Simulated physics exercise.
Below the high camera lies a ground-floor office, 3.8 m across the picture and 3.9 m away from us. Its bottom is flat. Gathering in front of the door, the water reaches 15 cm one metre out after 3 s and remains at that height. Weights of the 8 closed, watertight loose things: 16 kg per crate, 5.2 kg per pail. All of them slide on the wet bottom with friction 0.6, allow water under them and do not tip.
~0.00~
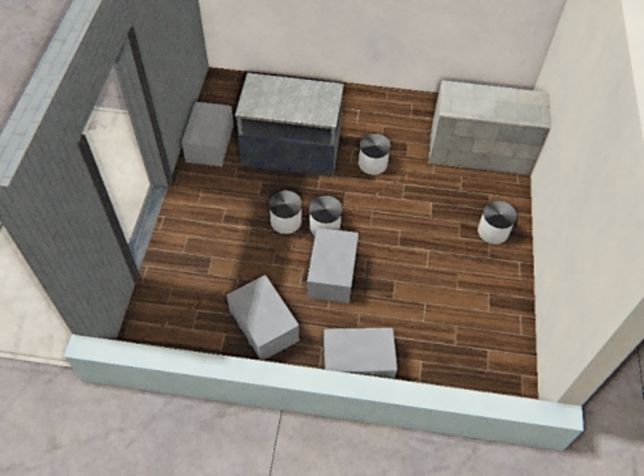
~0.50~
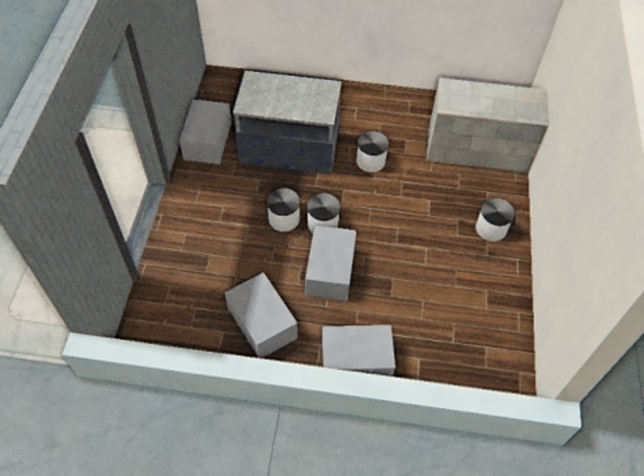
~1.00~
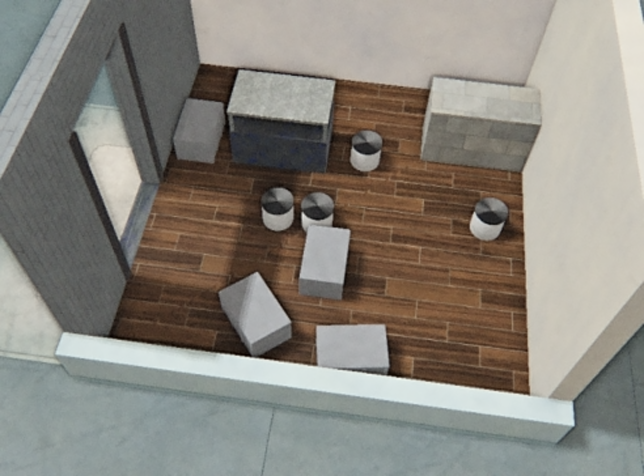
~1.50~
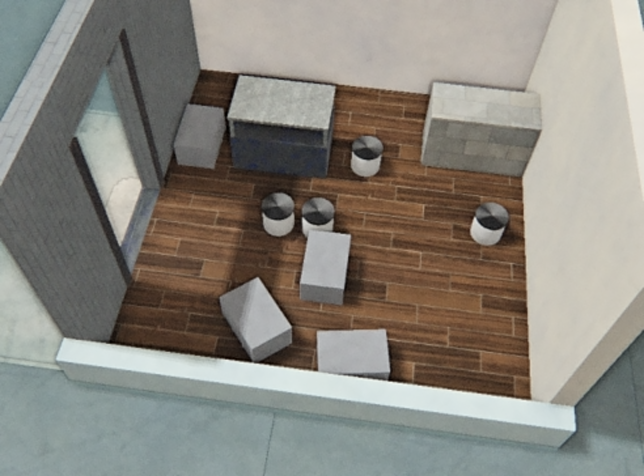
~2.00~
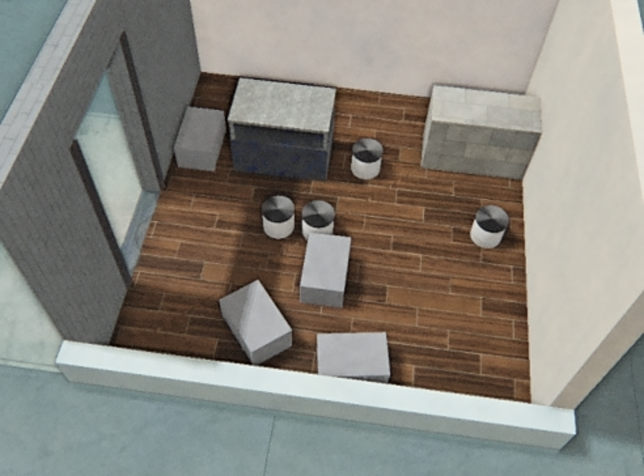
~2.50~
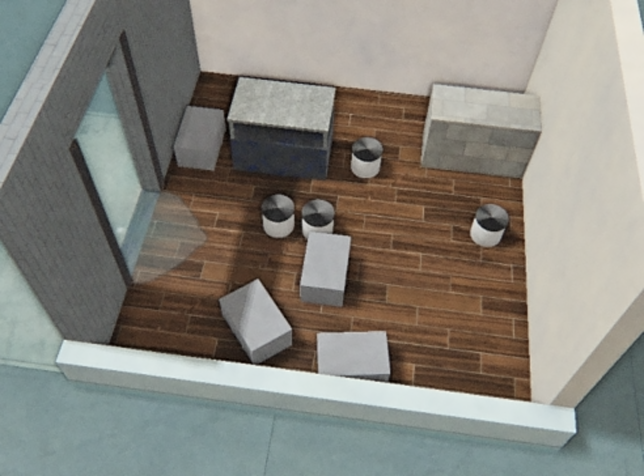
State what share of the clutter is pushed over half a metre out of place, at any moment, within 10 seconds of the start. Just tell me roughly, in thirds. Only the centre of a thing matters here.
The moved portion will sit in the middle range.
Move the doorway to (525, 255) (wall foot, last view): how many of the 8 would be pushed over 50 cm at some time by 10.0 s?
5.
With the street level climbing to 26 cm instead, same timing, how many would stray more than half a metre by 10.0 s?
Count: 7.
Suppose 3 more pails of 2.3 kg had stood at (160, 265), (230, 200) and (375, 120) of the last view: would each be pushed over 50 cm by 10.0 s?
In turn: Beyond the mark, beyond the mark, within the mark.
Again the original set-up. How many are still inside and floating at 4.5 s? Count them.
That would be 0 of them.
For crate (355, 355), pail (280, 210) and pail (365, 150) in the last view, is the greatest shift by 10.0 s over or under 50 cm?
Order as asked - a smaller shift, a bigger shift, a smaller shift.
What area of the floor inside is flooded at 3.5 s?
I'd put it close to 2.0 m2.
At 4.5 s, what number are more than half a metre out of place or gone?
Tally at that time: 0.
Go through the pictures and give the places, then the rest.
A crate at (360, 349) rests on the ground; a pail at (375, 145) rests on the ground; water covers 0.0 m2; 0 of 8 have shifted, in the first frame.
A crate at (358, 347), on the bottom; a pail at (373, 143) rests on the ground; 0.0 m2 under water; 0 of 8 have shifted, in the second frame.
A crate at (352, 346) rests on the ground; a pail at (367, 142), on the bottom; water covers 0.0 m2; 0 of 8 have shifted, in the third frame.
A crate at (353, 351), on the bottom; a pail at (367, 147), on the bottom; water covers 0.0 m2; 0 of 8 have shifted, in the fourth frame.
A crate at (353, 354) rests on the ground; a pail at (368, 150), on the bottom; water covers 0.0 m2; 0 of 8 have shifted, in the fifth frame.
A crate at (353, 353), on the bottom; a pail at (367, 149), on the bottom; water covers 0.4 m2; 0 of 8 have shifted, in the sixth frame.
After 3.5 s 0 of 8 are over 50 cm from their spots; 0 afloat.
After 4.5 s 0 of 8 are over 50 cm from their spots; 0 afloat.
After 7.0 s 2 of 8 are over 50 cm from their spots; 1 afloat.
After 10.0 s 3 of 8 are over 50 cm from their spots, and 3 have been at some point; 3 afloat.
